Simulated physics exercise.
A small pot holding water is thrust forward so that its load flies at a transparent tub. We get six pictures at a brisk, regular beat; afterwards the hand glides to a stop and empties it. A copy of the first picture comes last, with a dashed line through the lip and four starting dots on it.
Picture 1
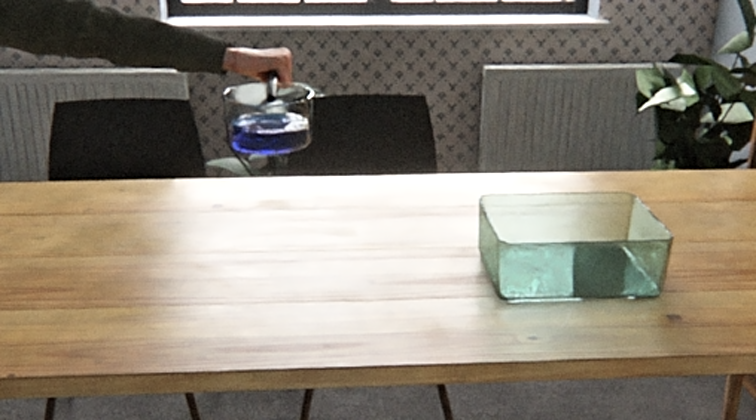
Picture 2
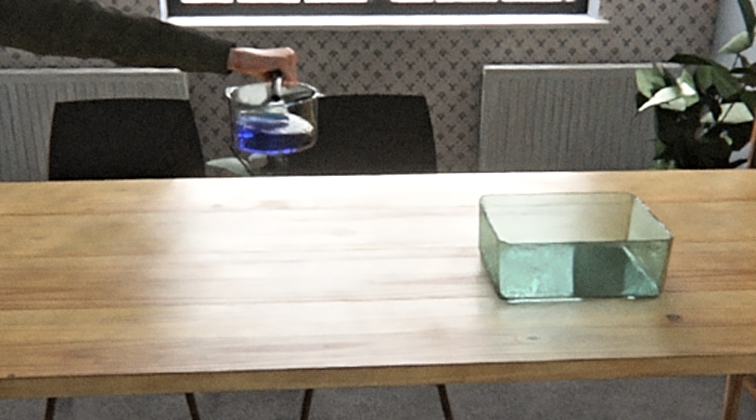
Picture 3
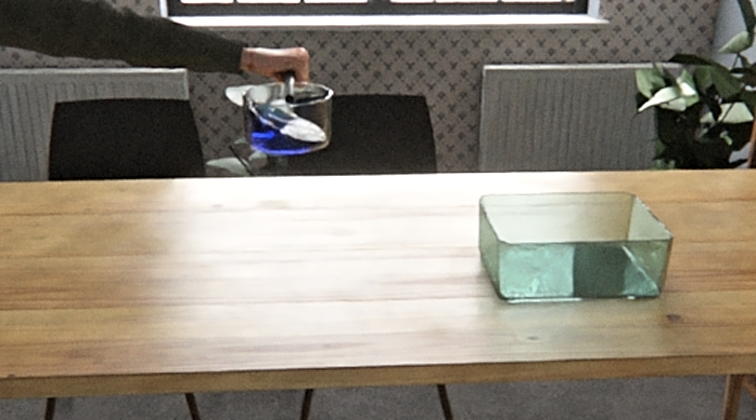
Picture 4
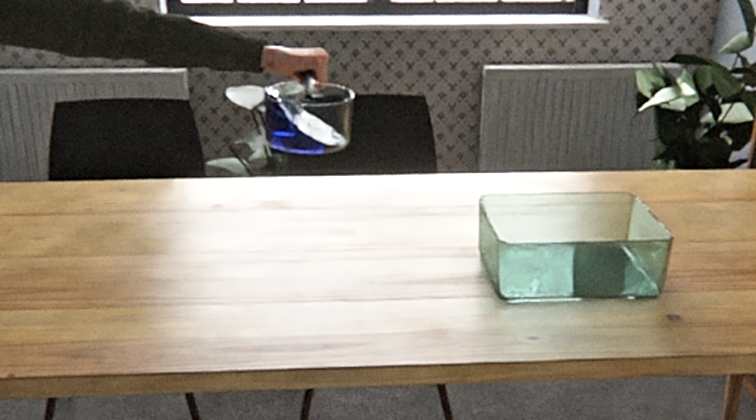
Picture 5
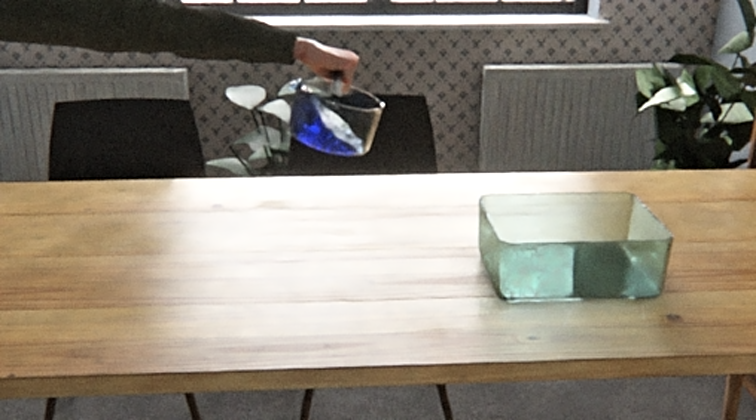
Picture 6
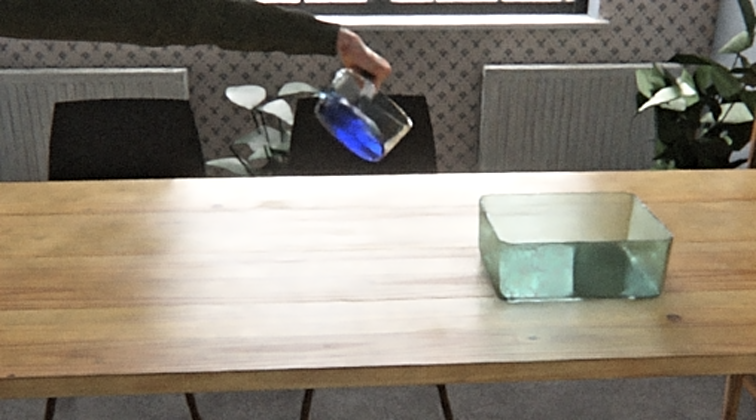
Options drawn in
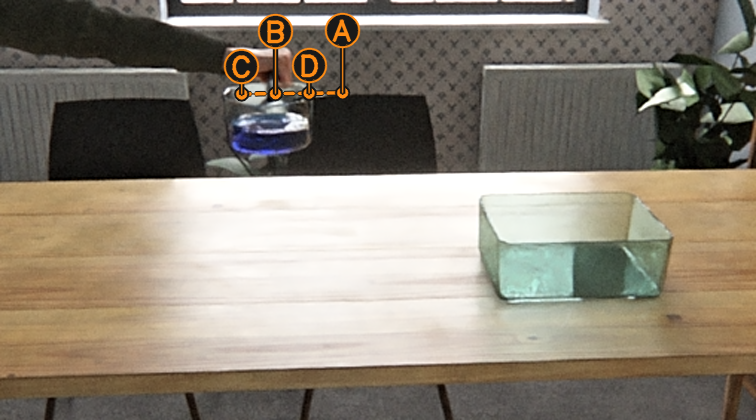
Hand swinging a small clear pot of blue liquid rightward above a wooden table, tilting it steeply toward a transparent tub.
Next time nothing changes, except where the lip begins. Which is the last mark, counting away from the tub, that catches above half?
The answer is dot B.
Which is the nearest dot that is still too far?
That would be C.
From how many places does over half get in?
Three.
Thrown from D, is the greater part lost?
No.
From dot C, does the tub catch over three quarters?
No, less.
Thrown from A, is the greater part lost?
No, not at all.
In orange, A at (342, 92); B at (275, 93); C at (241, 94); D at (309, 93).
If A is chosen, about 85 % lands in the tub, 7 % falls short and 8 % goes beside or beyond.
If B is chosen, about 65 % lands in the tub, 24 % falls short and 12 % goes beside or beyond.
If C is chosen, about 35 % lands in the tub, 59 % falls short and 6 % goes beside or beyond.
If D is chosen, about 82 % lands in the tub, 9 % falls short and 8 % goes beside or beyond.
